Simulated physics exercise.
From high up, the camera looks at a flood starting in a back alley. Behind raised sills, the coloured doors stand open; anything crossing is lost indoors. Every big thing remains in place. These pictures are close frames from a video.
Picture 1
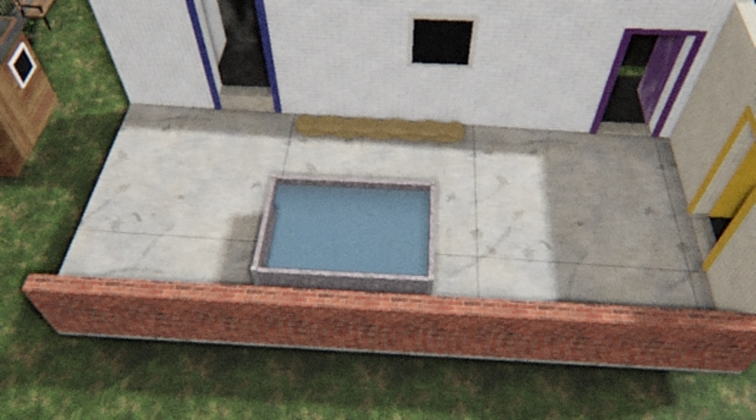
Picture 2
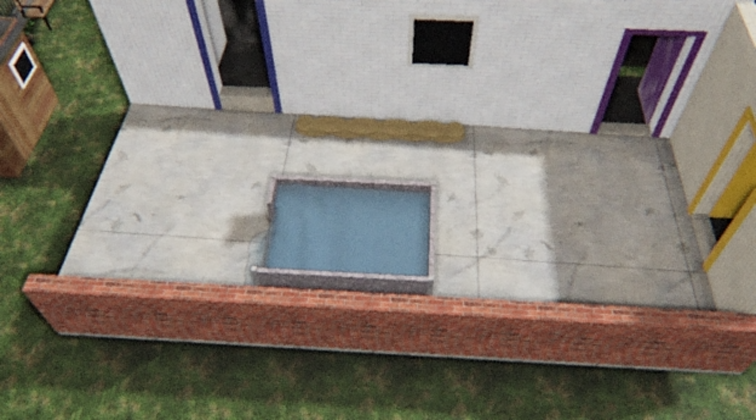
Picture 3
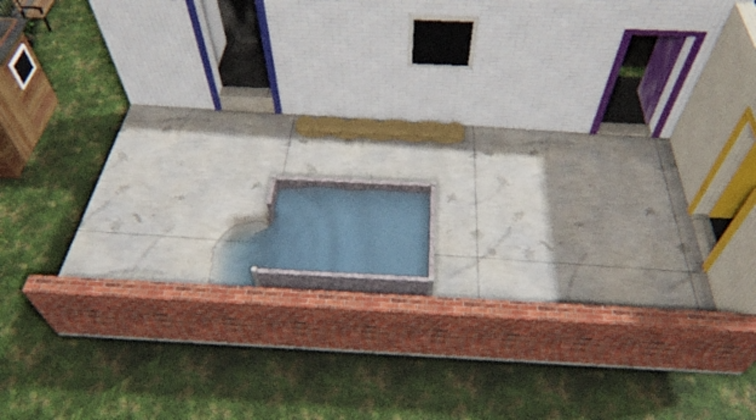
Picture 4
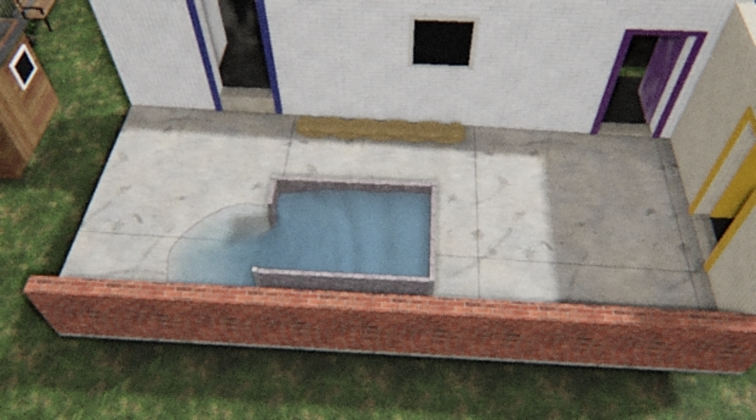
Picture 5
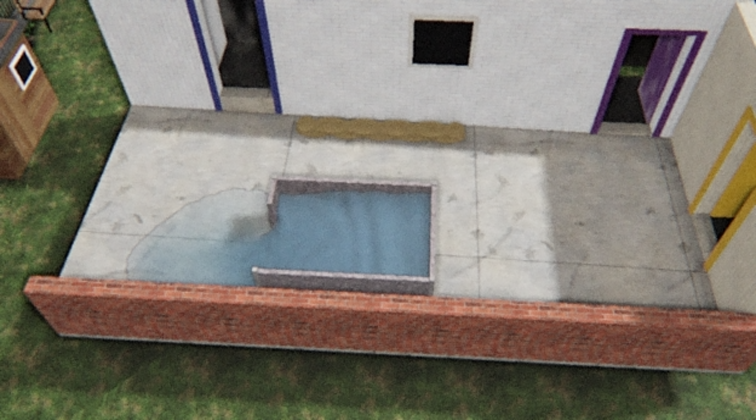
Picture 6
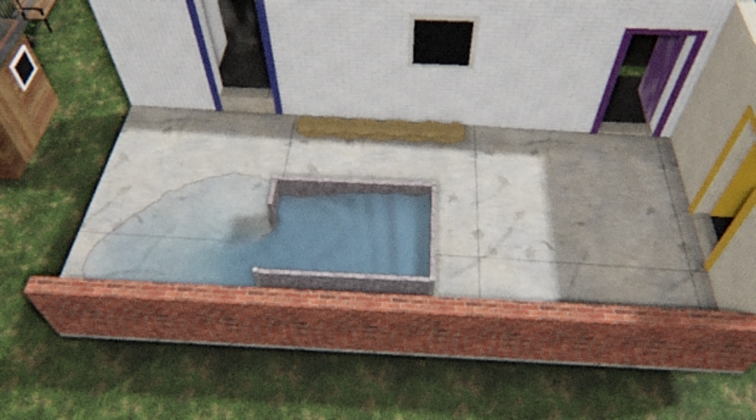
Water pouring from a gap in the left side of a low-walled tank and spreading leftward across a pale paved yard.
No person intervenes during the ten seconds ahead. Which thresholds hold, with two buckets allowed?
In the end the yellow door will respect the limit; the blue door will respect the limit; the purple door will respect the limit.
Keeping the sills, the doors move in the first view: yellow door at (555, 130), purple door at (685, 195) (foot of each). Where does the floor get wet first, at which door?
I'd name the door marked blue.
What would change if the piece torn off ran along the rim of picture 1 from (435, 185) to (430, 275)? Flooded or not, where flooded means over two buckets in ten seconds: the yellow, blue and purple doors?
Taking them in turn, the yellow door tops the limit, the blue door falls short and the purple door tops the limit.
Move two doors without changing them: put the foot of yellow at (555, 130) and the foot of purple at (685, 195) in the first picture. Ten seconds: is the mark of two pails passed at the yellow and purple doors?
Result: Yellow stays beneath the limit, and purple stays beneath the limit.
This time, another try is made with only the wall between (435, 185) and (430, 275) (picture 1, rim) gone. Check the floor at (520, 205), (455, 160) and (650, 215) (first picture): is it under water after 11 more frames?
Point one reached; point two not reached; point three reached.
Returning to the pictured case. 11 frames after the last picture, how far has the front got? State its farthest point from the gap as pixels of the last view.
Near (147, 106).
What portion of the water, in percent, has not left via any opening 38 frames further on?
Estimate: 40 %.
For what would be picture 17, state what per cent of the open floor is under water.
About 25 in a hundred.
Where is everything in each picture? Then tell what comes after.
The first frame shows still water in the tank at (348, 228).
In the second frame, water pours out at (270, 260) and has run to a hidden place.
In the third frame, water pours out at (270, 261) and has run to (232, 234).
In the fourth frame, water pours out at (271, 262) and has run to (179, 248).
In the fifth frame, the front is at (140, 249), out from the gap at (272, 262).
In the sixth frame, water pours out at (272, 262) and has run to (90, 271).
A moment on, water covers 25 % of the floor; the yellow door not reached, the blue door not reached, the purple door not reached.
Next, water covers 25 % of the floor; the yellow door not reached, the blue door not reached, the purple door not reached.
Then, water covers 30 % of the floor; the yellow door not reached, the blue door wet at the sill, nothing in, the purple door not reached.
Later, water covers 35 % of the floor; the yellow door not reached, the blue door wet at the sill, nothing in, the purple door not reached.
In the end, water covers 40 % of the floor; the yellow door wet at the sill, nothing in, the blue door wet at the sill, nothing in, the purple door not reached.
